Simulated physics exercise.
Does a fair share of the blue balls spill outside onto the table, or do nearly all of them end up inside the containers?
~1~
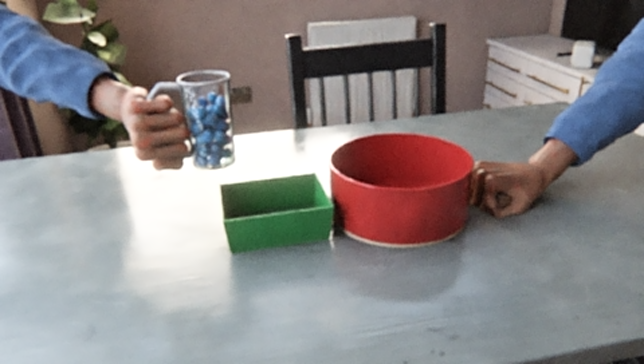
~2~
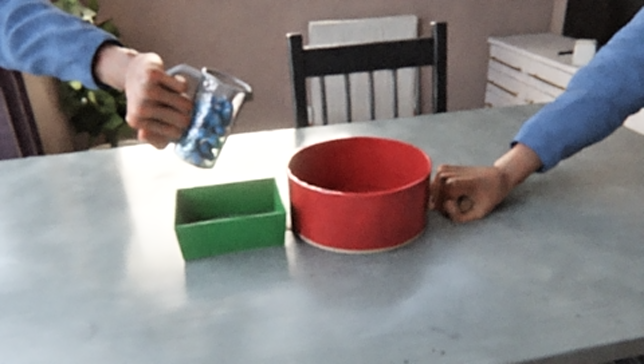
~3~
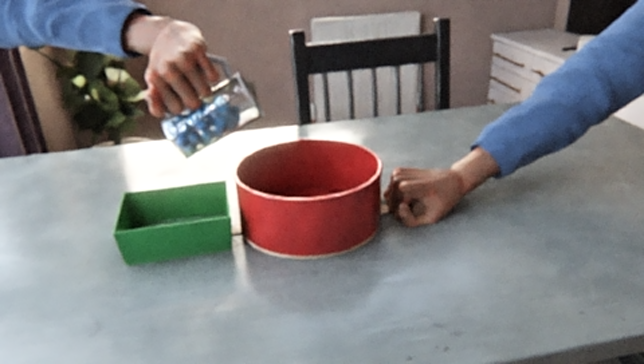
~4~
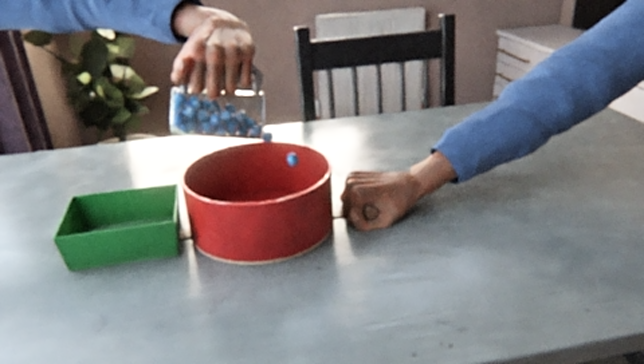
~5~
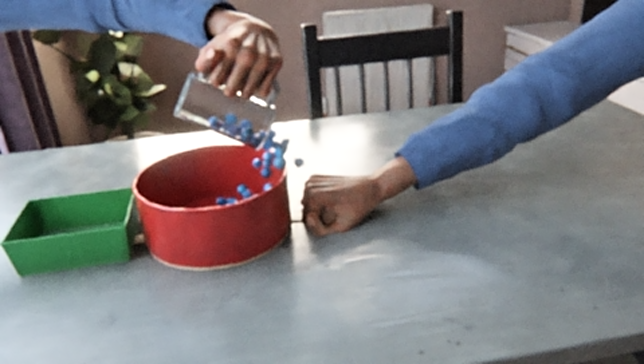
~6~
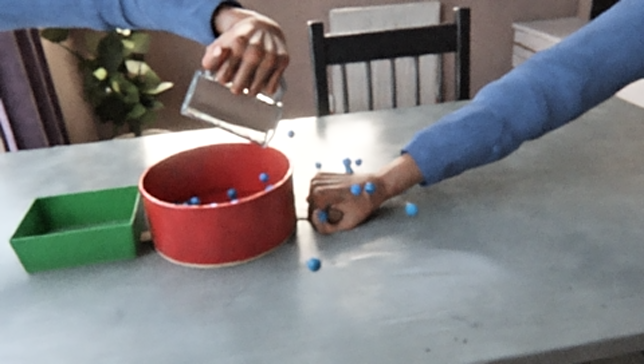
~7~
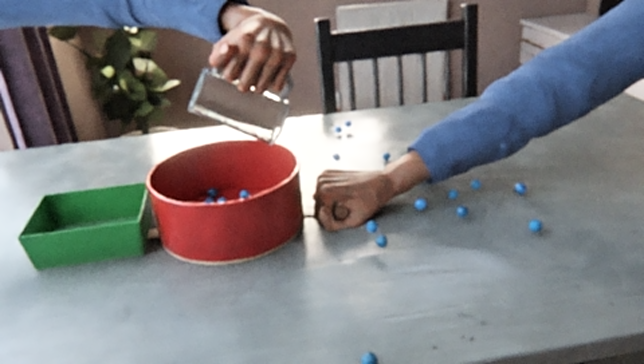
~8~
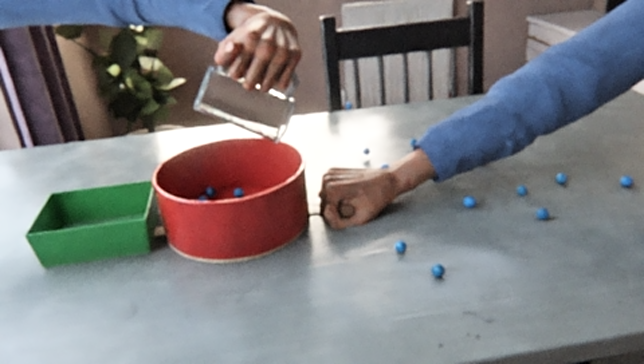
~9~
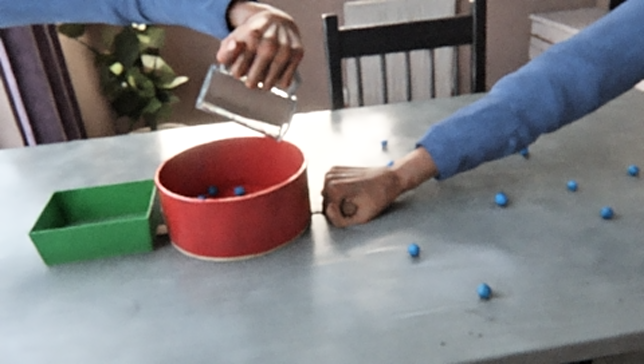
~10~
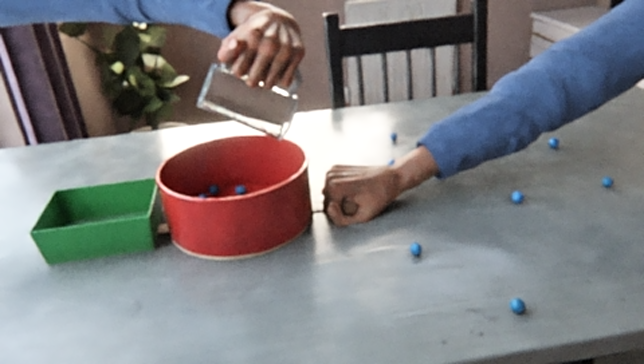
A fair share spills outside and scatters over the table to the right. The larger part lands in the red pot, and the green tin gets none.
